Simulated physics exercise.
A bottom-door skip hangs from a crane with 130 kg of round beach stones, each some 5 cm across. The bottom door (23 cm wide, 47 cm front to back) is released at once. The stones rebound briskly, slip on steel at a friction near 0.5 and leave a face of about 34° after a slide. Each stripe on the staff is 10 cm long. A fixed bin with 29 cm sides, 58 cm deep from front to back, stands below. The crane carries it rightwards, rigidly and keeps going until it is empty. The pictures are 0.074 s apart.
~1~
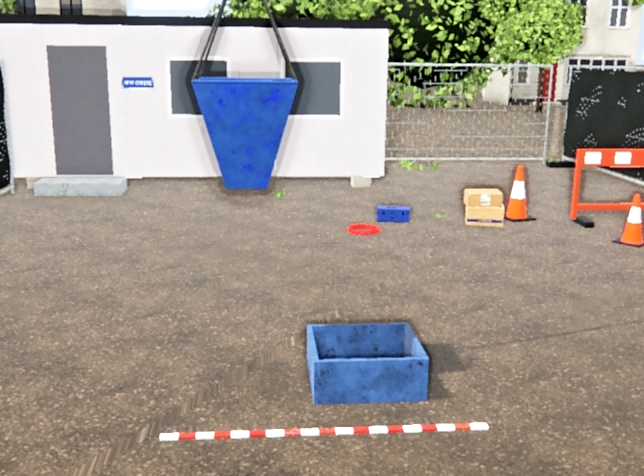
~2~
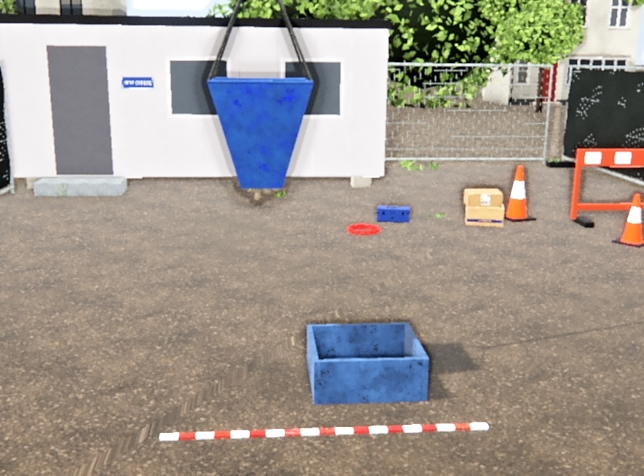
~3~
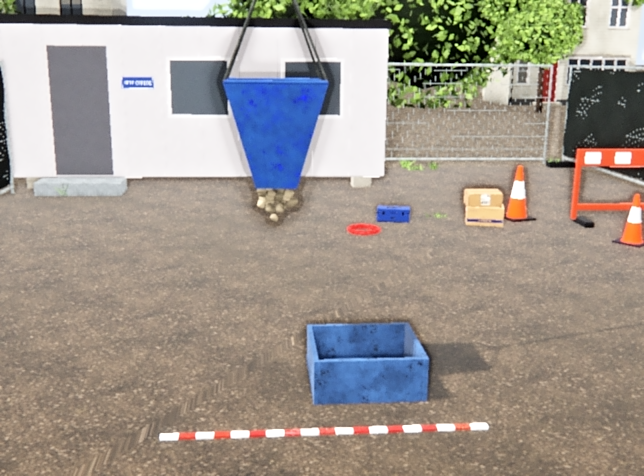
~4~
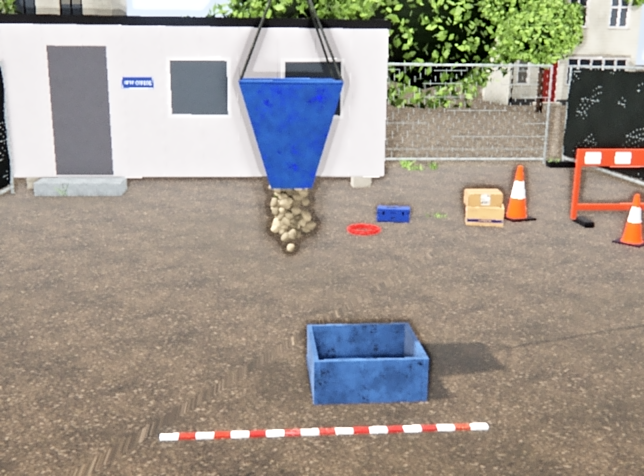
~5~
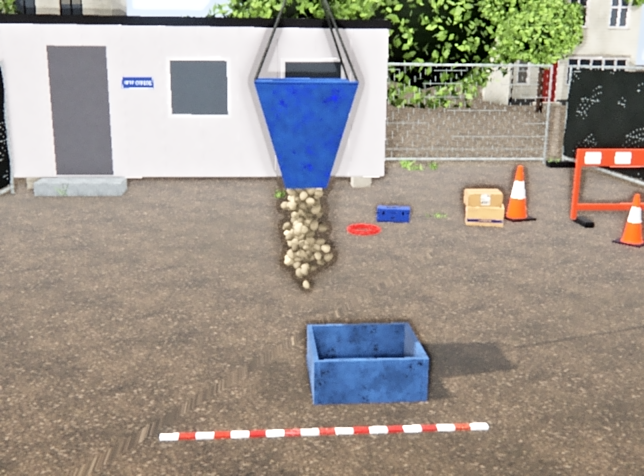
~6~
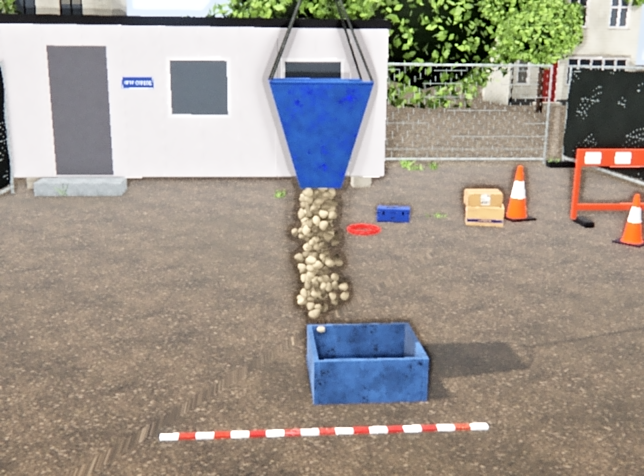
Blue skip hanging from cables moving rightwards across a yard, round pale stones pouring from its bottom in a lengthening stream.
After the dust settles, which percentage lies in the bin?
Some 57 per cent of it.
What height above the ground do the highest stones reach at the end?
About 26 cm.
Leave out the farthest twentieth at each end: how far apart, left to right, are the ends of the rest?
About 180 cm.
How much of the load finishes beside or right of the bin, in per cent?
Near 40 in a hundred.
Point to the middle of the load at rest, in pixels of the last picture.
Around (401, 370).
Then, 0.3 s after the last picture, 28 % in the bottom-door skip, 71 % falling or lying in the bin, 1 % falling or lying beside or right of the bin; the stones farthest right are at (410, 358).
Then, 0.7 s after the last picture, 0 % in the bottom-door skip, 58 % falling or lying in the bin, 42 % falling or lying beside or right of the bin; the stones farthest right are at (489, 368).
Then, 1.3 s after the last picture, 0 % in the bottom-door skip, 57 % falling or lying in the bin, 42 % falling or lying beside or right of the bin; the stones farthest right are at (640, 378).
Then, 2.2 s after the last picture, 0 % in the bottom-door skip, 57 % falling or lying in the bin, 42 % falling or lying beside or right of the bin.
Then, 4.1 s after the last picture, 0 % in the bottom-door skip, 57 % in the bin, 42 % beside or right of the bin.
